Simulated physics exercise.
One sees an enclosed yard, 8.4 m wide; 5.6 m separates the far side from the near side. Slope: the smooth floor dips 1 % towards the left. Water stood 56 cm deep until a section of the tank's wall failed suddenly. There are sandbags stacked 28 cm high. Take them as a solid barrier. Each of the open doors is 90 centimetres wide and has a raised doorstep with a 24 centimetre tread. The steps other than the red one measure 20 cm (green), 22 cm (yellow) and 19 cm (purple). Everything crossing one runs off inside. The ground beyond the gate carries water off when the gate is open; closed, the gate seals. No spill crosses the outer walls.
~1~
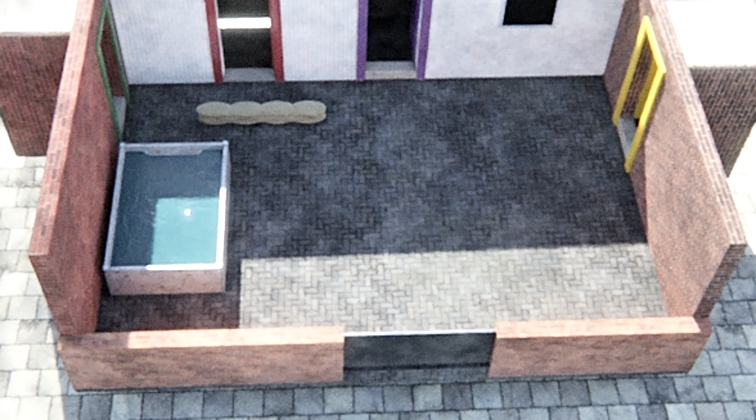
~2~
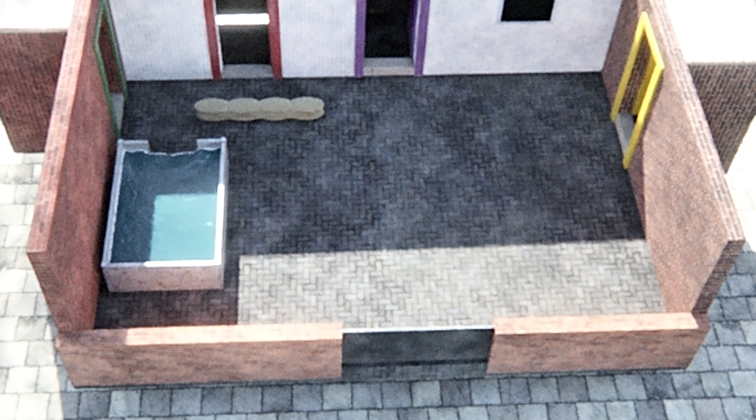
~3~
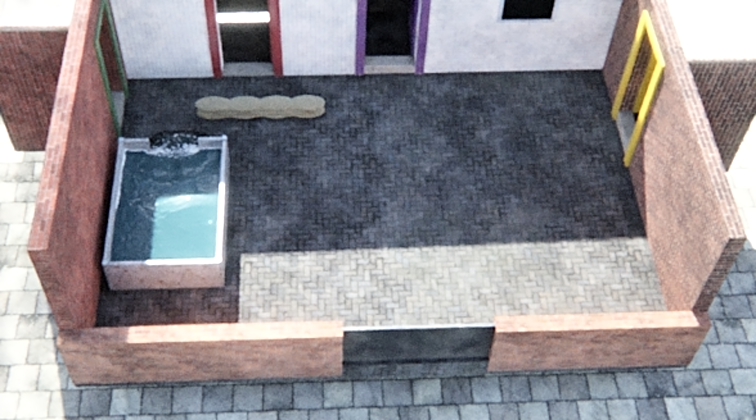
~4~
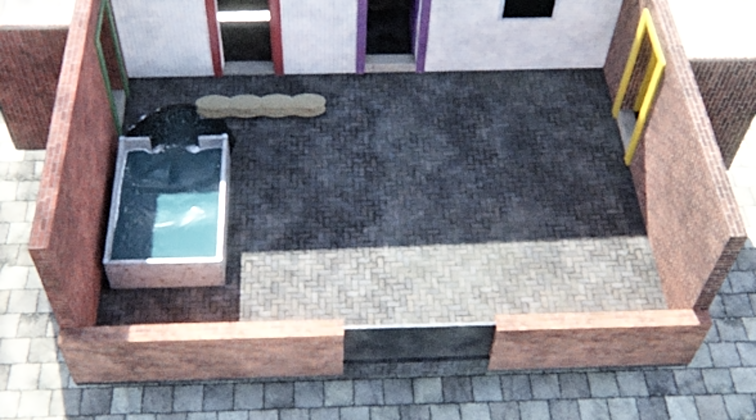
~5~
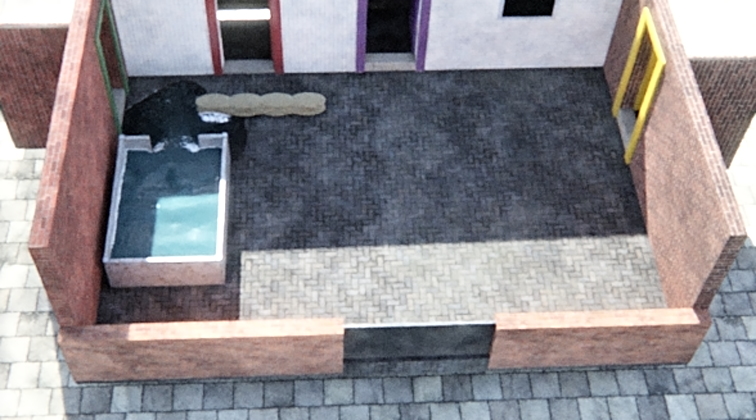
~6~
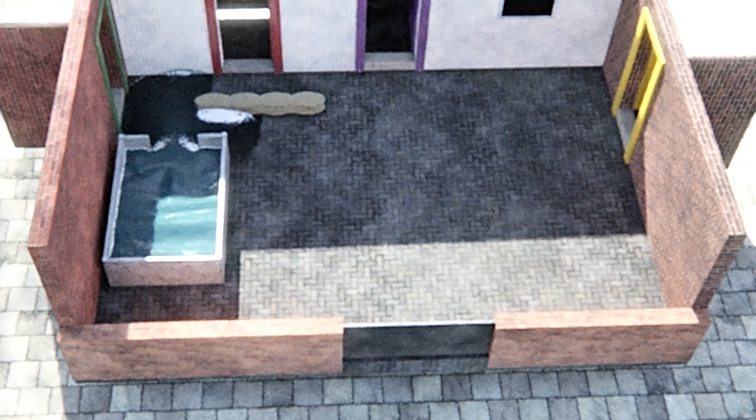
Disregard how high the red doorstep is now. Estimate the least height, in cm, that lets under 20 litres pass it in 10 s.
I would say 8.5 cm.
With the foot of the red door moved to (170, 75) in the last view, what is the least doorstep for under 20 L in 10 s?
It needs roughly 27 cm.
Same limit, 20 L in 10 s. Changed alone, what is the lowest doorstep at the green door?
The green door needs around 21 cm.
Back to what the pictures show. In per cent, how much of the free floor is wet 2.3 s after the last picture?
I'd estimate about 30 percent.
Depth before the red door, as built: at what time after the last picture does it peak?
2.8 s.
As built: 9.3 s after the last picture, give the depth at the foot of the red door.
Depth: Near 5.5 cm.
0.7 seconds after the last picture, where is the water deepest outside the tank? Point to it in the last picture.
(129, 75).
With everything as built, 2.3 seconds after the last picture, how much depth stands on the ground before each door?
In cm - green: 24, yellow: 0, purple: 2, red: 12.
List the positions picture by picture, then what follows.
In the first frame, the tank at (169, 206) is whole and still, 56 cm deep; the red door at (246, 39) is dry.
In the second frame, the front is at a hidden place, 0.2 m from the gap on the far side; 0.1 m2 of floor is wet, 56 cm left at the back.
In the third frame, the front is at (168, 134), 0.7 m from the gap on the far side; 0.6 m2 of floor is wet, 56 cm left at the back.
In the fourth frame, the front is at (171, 109), 1.3 m from the gap on the far side; 1.5 m2 of floor is wet, 56 cm left at the back.
In the fifth frame, the front is at (180, 85), 1.8 m from the gap on the far side; 2.3 m2 of floor is wet, 56 cm left at the back.
In the sixth frame, water pours out on the far side and has run 2.0 m, to (157, 75); about 5 cm deep outside, 56 cm at the back; the red door at (245, 30), 2.3 m from the gap, is still 0.7 m from the nearest water.
Then, 0.7 s after the last picture water covers 10 % of the floor, deepest (40 cm) near (129, 75); 5 cm at the red door, 0 litres in over its 9 cm doorstep.
Then, 2.3 s after the last picture water covers 30 % of the floor, deepest (27 cm) near (125, 105); 12 cm at the red door, 2 litres in over its 9 cm doorstep.
Then, 9.3 s after the last picture water covers 90 % of the floor, deepest (12 cm) near (118, 153); 5 cm at the red door, 17 litres in over its 9 cm doorstep.
At the red door as built, the water peaked near 12 cm, 2.7 s after the last picture.
Run again over the same 10 s with other heights there, 36 litres in over 7 cm, 11 litres over 10 cm. The limit of 20 litres is kept from about 8.5 cm up.
